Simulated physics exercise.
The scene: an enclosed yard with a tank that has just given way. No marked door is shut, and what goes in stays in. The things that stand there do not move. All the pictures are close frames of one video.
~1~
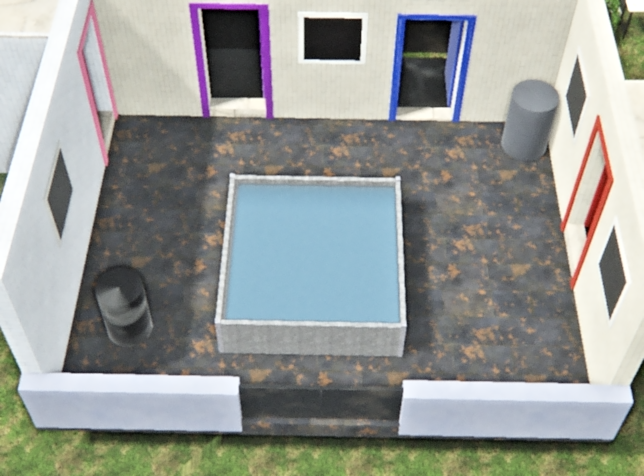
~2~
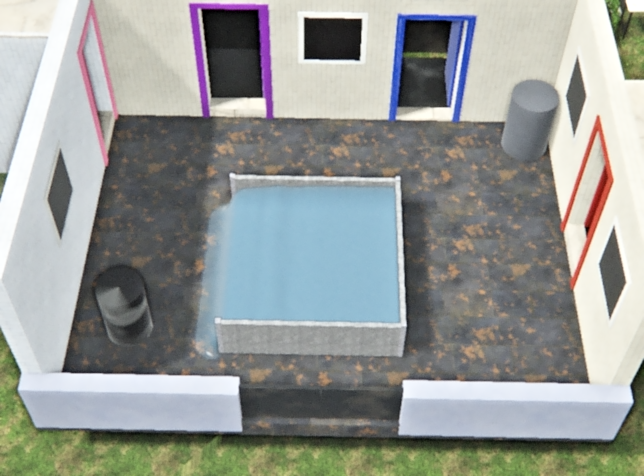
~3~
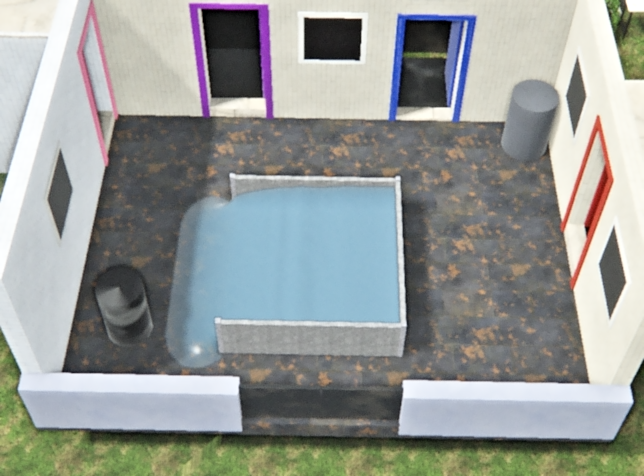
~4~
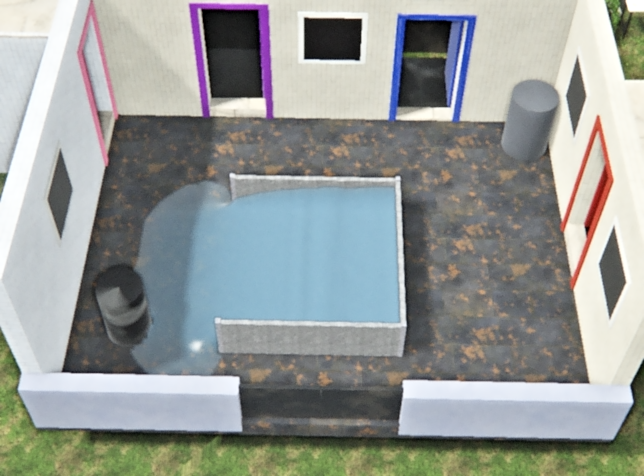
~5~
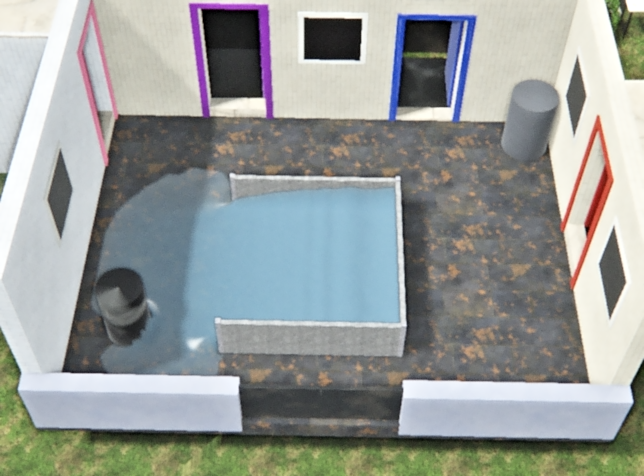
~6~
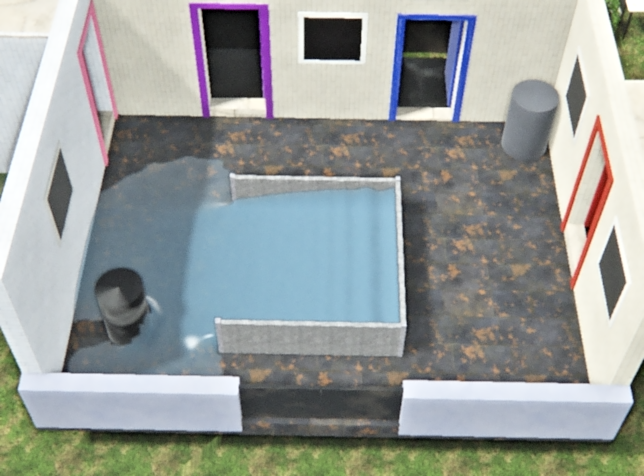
At first, a square tank full of blue water sits whole and still in a walled yard with coloured doorways. Then its left side is gone and water pours out through the gap, spreading leftward across the dark floor, flowing around a dark rounded object and reaching the area beside the left wall.
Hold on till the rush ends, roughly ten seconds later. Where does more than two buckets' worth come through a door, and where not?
One by one: The purple door is going to stay inside the allowance, the pink door is going to overshoot the allowance, the blue door is going to overshoot the allowance, the red door is going to stay inside the allowance.
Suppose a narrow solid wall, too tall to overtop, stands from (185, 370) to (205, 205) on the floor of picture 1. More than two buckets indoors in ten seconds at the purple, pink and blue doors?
Briefly, purple remains below; pink remains below; blue remains below.
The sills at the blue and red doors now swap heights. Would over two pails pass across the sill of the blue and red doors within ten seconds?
The blue door falls short, the red door exceeds it.
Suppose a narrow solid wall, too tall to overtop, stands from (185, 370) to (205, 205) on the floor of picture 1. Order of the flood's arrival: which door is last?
The red-painted one.
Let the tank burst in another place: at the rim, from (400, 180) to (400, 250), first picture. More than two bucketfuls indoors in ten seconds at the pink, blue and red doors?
Here's how it turns out: The pink door fails to reach the limit, the blue door surpasses the limit, and the red door surpasses the limit.
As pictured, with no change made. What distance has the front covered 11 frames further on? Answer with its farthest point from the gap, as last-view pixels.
Approximate pixel: (116, 121).
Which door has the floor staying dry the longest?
It's the door marked red.
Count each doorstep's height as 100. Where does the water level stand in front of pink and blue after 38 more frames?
In order: Roughly 100 % and 110 %.
A moment on, water covers 30 % of the floor; the purple door not reached, the pink door wet at the sill, nothing in, the blue door not reached, the red door not reached.
Next, water covers 35 % of the floor; the purple door not reached, the pink door wet at the sill, nothing in, the blue door not reached, the red door not reached.
Then, water covers 55 % of the floor; the purple door wet at the sill, nothing in, the pink door over two buckets in, the blue door wet at the sill, nothing in, the red door not reached.
Later, water covers 90 % of the floor; the purple door under two buckets in, the pink door far over two buckets in, the blue door wet at the sill, nothing in, the red door wet at the sill, nothing in.
In the end, water covers 100 % of the floor; the purple door under two buckets in, the pink door far over two buckets in, the blue door over two buckets in, the red door wet at the sill, nothing in.
